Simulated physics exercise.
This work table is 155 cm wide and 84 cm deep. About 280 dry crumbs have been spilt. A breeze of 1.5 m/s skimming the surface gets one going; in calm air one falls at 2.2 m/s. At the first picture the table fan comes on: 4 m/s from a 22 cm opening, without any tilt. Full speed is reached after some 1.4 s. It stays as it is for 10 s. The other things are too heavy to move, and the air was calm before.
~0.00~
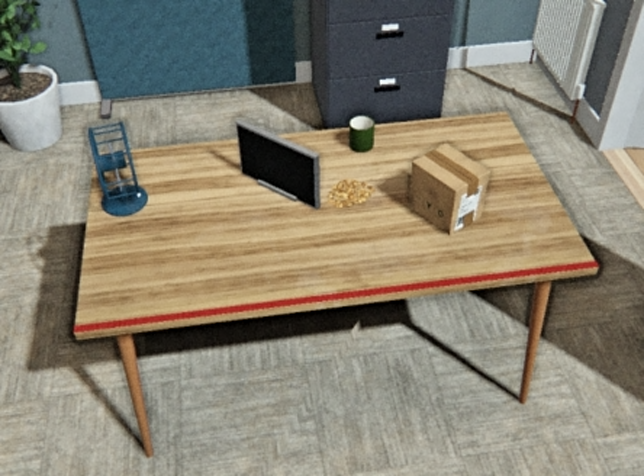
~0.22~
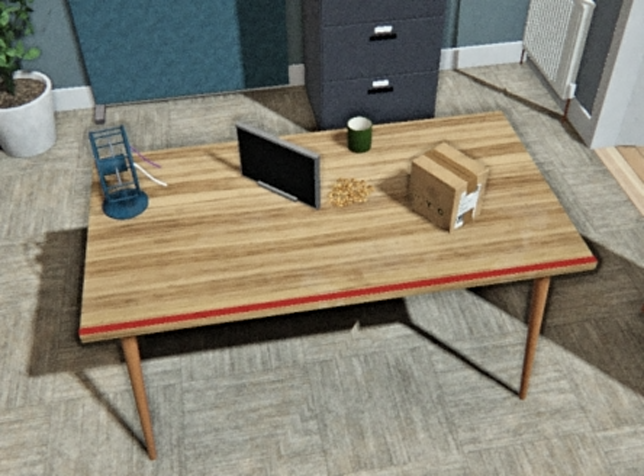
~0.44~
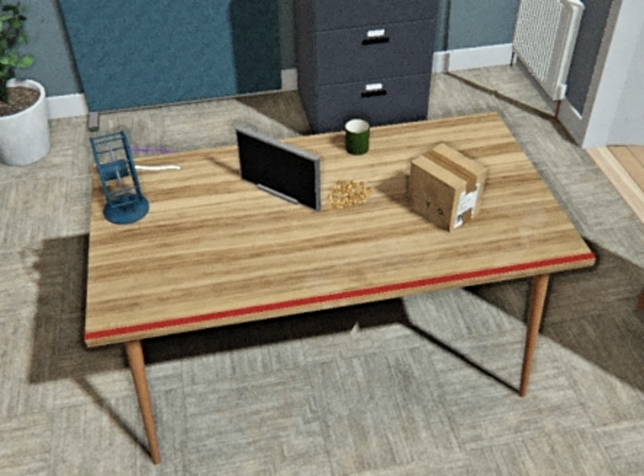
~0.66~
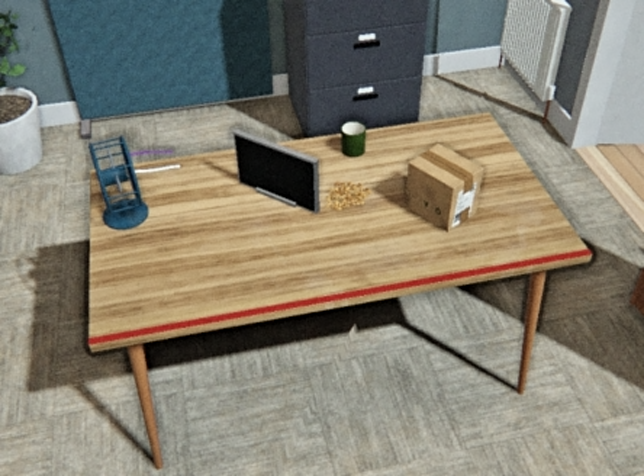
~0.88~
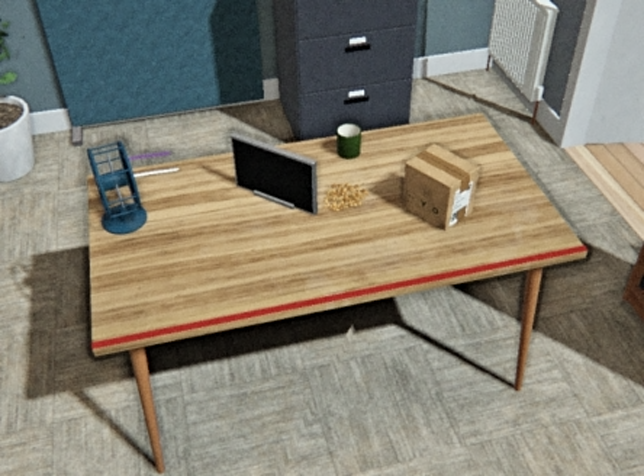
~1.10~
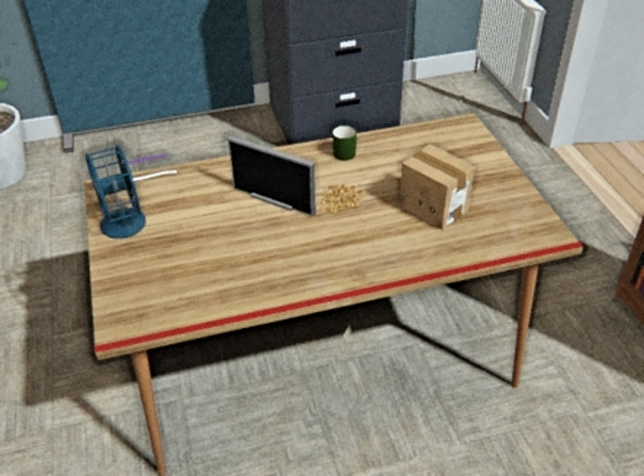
To begin with, a blue fan, a dark screen, a green mug, a cardboard box and a patch of golden crumbs sit on a red-edged wooden table. Thin pale and purple strands then stream rightward from the fan as the view drifts slowly around, while the crumbs stay put throughout.
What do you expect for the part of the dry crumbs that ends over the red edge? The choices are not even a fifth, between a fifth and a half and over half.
The share over the red edge is less than a fifth.
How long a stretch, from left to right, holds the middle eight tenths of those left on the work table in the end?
Roughly 10 cm.
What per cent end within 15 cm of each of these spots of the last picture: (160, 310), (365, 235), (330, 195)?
In turn about 0 %, 20 %, 100 %.
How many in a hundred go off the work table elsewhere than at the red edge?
About 0 %.
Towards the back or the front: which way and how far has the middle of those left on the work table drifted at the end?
Towards the front, some 5 cm.
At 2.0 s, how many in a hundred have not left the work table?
Near 100 %.
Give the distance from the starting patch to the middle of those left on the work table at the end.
About 5 cm.
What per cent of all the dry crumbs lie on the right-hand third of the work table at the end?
Near 0 %.
After 2.0 s, 100 % are on the move or not yet settled, 0 % are over the red edge; the middle of those still in play is near (343, 199).
After 3.2 s, 98 % are on the move or not yet settled, 0 % are over the red edge; the middle of those still in play is near (341, 201).
After 5.5 s, 91 % are on the move or not yet settled, 0 % are over the red edge; the middle of those still in play is near (336, 203).
After 10.0 s, at the end, 1 % are over the red edge; the middle of those still in play is near (331, 207).
